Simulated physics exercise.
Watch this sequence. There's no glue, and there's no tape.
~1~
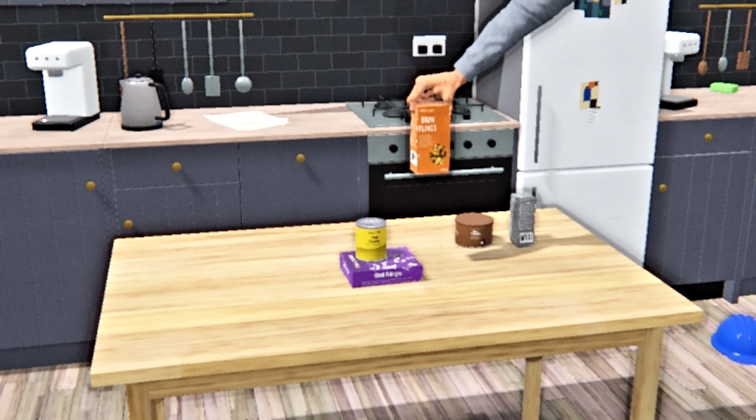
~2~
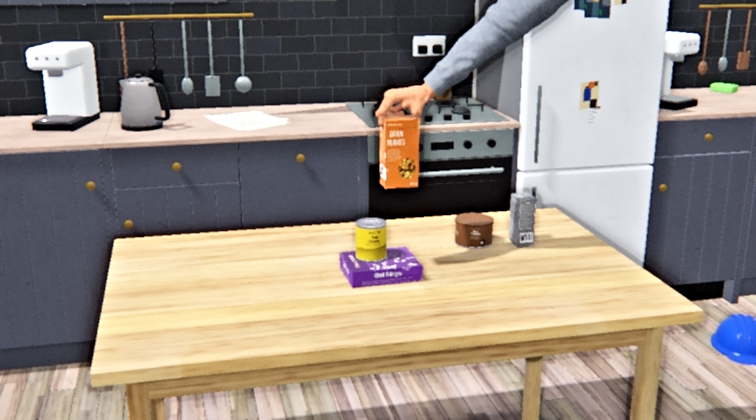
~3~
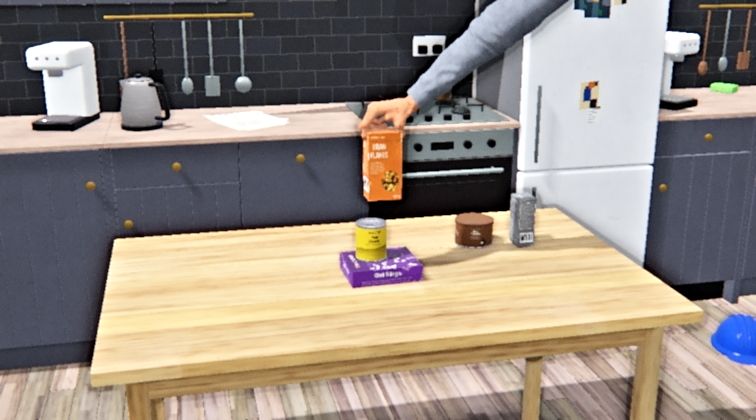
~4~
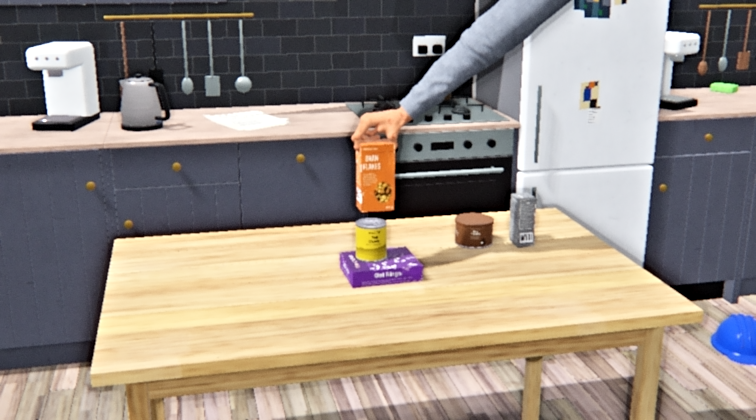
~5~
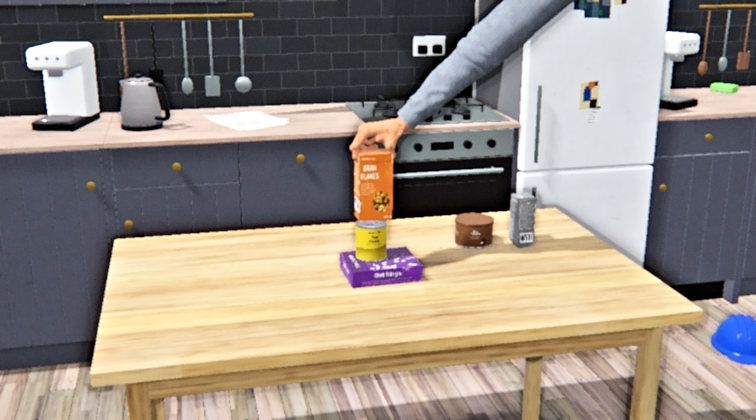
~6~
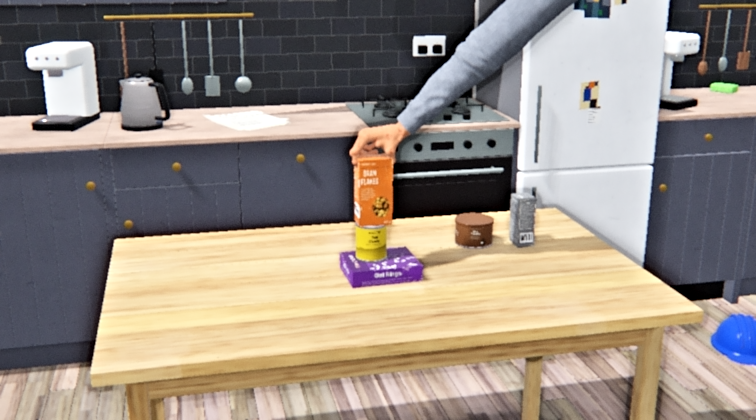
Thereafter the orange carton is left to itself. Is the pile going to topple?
No, it stays put.
Then, 0.20 s after the last picture, nothing has stirred.
Then, 0.40 s after the last picture, orange carton resting near (373, 190).
At rest, all 5 in place. Seen from the same camera at the end, orange carton near (373, 190). The pile stays up.
